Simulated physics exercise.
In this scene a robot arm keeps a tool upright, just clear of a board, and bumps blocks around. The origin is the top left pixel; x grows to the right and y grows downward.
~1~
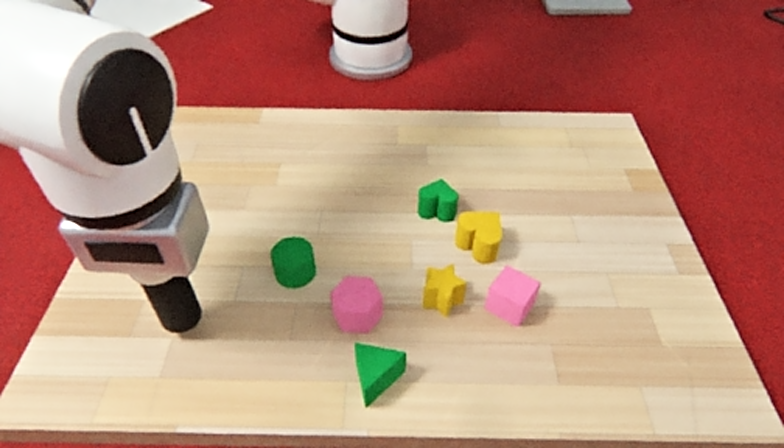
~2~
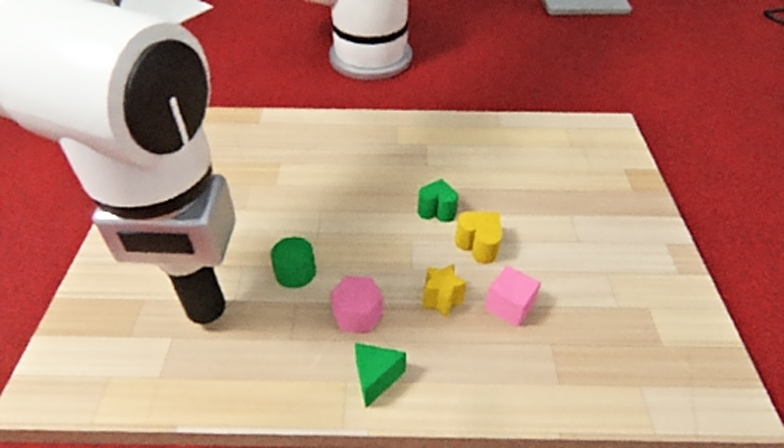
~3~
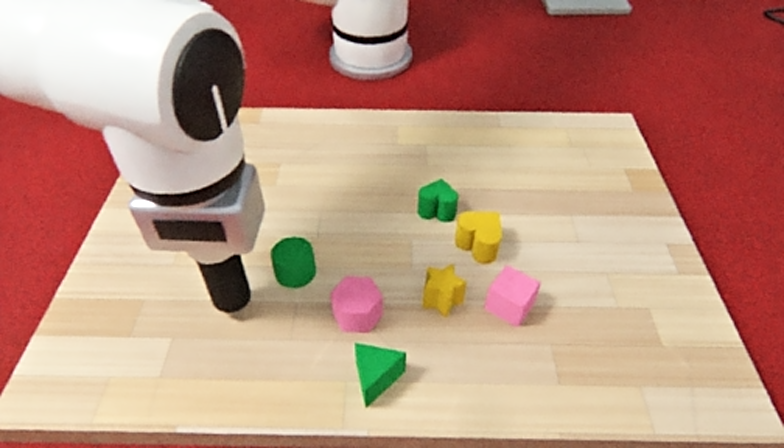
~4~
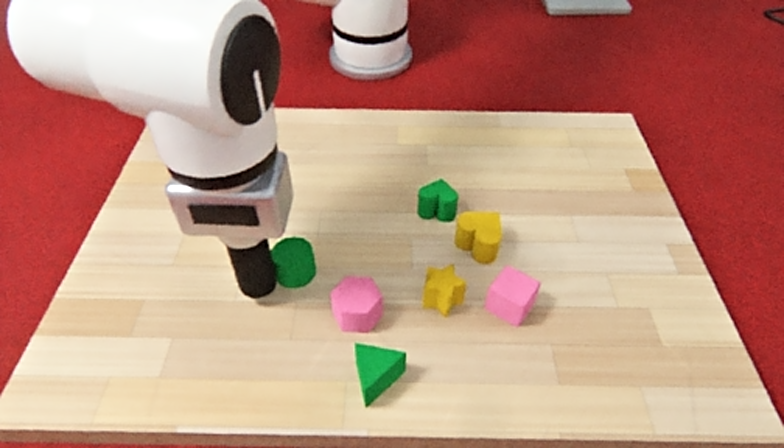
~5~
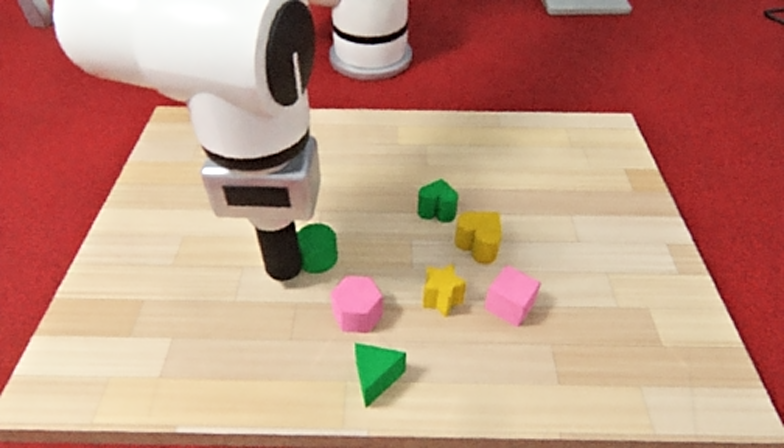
A white robot arm with a black tip moved right across a wooden board scattered with green, pink and yellow blocks, then nudged the round green block a little way to the right and slightly back.
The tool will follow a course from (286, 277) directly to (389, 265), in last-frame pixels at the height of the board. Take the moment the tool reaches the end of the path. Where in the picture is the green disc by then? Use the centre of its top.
Its top middle is near (349, 220).
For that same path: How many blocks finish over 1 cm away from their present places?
In total, one block gets moved by over 1 cm.
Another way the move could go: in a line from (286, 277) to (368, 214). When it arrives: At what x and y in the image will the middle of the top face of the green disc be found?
I'd say the green disc ends with its top centre at (404, 192).
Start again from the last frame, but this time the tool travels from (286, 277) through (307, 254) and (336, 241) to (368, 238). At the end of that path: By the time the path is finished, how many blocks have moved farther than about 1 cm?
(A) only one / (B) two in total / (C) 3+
I choose A.
What follows on the original path. One third of the way, tool (320, 264); green disc (338, 226).
Two thirds of the way, tool (355, 260); green disc (349, 220).
At the end, tool (389, 256); green disc (349, 220); pink six-sided block still.
